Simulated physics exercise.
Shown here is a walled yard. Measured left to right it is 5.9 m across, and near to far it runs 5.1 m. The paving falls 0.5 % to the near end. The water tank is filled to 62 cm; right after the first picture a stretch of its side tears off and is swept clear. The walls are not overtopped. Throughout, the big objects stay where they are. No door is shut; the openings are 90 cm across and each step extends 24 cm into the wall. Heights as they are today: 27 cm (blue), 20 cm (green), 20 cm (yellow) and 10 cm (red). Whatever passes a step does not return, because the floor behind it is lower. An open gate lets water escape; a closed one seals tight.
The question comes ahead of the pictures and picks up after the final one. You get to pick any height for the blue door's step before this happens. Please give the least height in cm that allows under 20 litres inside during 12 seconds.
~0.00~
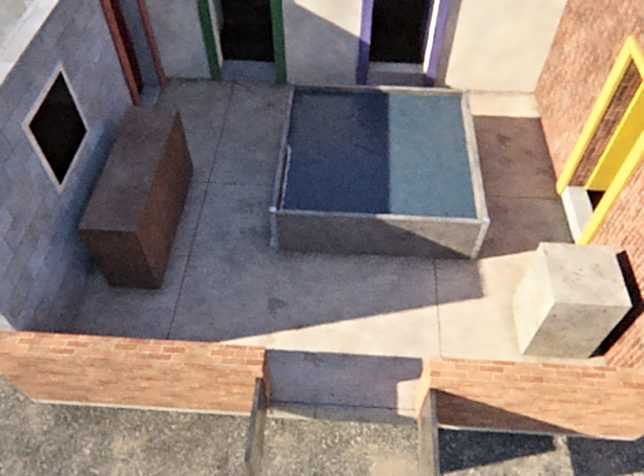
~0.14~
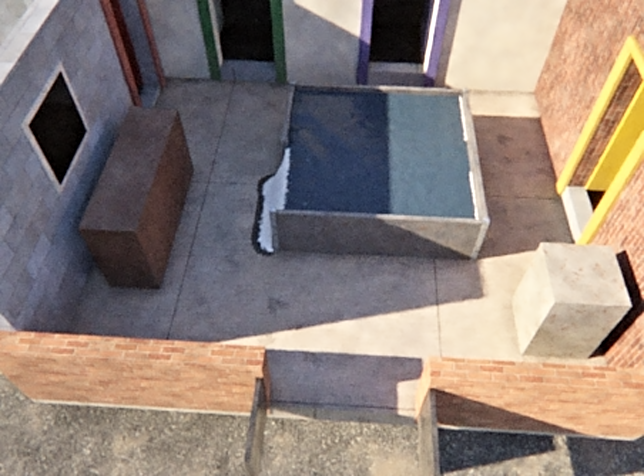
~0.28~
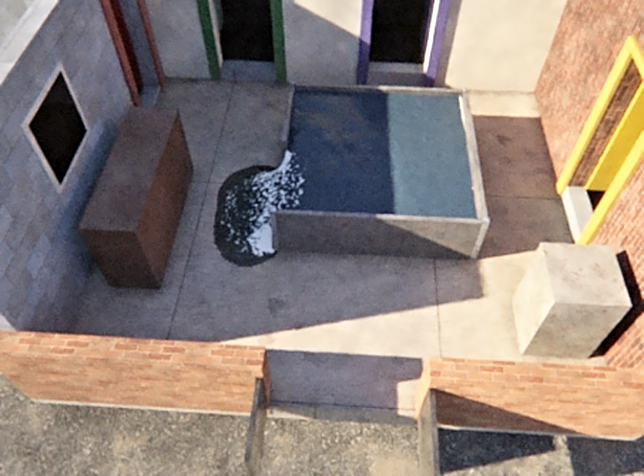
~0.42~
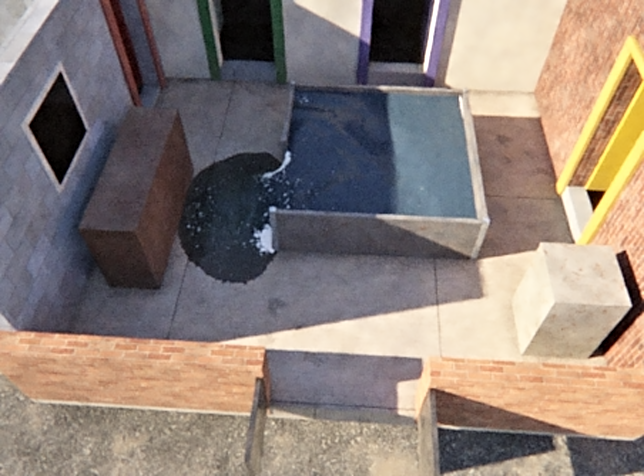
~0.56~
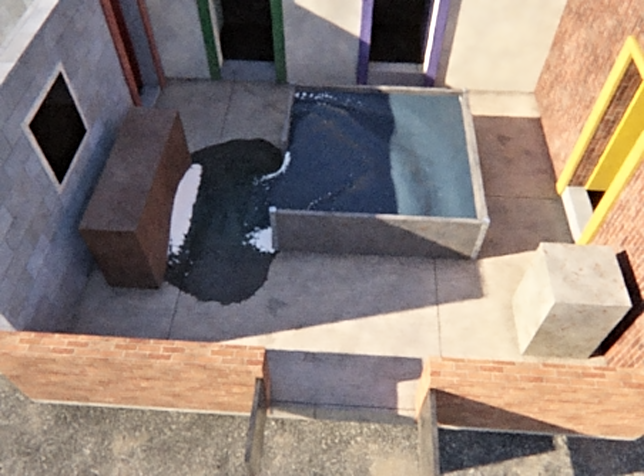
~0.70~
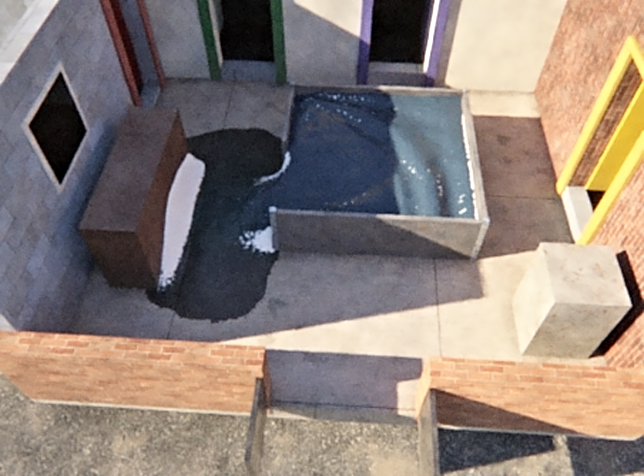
It would have to be roughly 7 cm high.
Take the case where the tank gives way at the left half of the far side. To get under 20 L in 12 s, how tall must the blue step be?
Then something near 25 cm.
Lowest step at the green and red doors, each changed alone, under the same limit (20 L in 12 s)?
You'd want about 17 centimetres at green and about 16 centimetres at red.
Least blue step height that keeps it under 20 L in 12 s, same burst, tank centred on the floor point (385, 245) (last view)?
A height near 6.5 cm.
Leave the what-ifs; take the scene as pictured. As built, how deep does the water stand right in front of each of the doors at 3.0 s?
Depths in cm: Blue 3, green 20, yellow 0, red 16.
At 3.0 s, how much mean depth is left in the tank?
It averages close to 33 centimetres.
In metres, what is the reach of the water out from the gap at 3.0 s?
Reach: Approx. 3.6 m.
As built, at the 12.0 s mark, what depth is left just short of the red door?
About 9.5 cm.
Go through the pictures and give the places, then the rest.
The first picture shows still water, 62 cm deep, in the water tank at (378, 150); the blue door at (402, 29) is dry.
In the second picture, the gap is at (283, 198), the front 0.3 m out at (258, 233); the back of the water tank holds 62 cm.
In the third picture, the front is at (223, 199), 0.8 m from the gap at (283, 201); 1.0 m2 of floor is wet, 62 cm left at the back.
In the fourth picture, the gap is at (283, 202), the front 1.3 m out at (185, 207); the back of the water tank holds 62 cm.
In the fifth picture, the front is at a hidden place, 1.5 m from the gap at (283, 202); 2.7 m2 of floor is wet, 62 cm left at the back.
In the sixth picture, the front is at a hidden place, 1.8 m from the gap at (283, 201); 3.2 m2 of floor is wet, 61 cm left at the back; 2.3 m in a straight line remain to the blue door at (402, 29).
After 1.4 s water covers 25 % of the floor, deepest (48 cm) near (182, 218); it has not reached the blue door.
After 3.0 s water covers 60 % of the floor, deepest (34 cm) near (196, 219); 3 cm at the blue door, 0 litres in over its 27 cm step.
After 12.0 s water covers 95 % of the floor, deepest (17 cm) near (569, 260); 12 cm at the blue door, 0 litres in over its 27 cm step.
At the blue door as built, the water arrived by 2.9 s and peaked near 13 cm at 11.2 s.
With a step of 6 cm, 33 litres would have come in within the 12 s; with 8 cm, 13 litres. So under 20 litres takes about 7 cm.
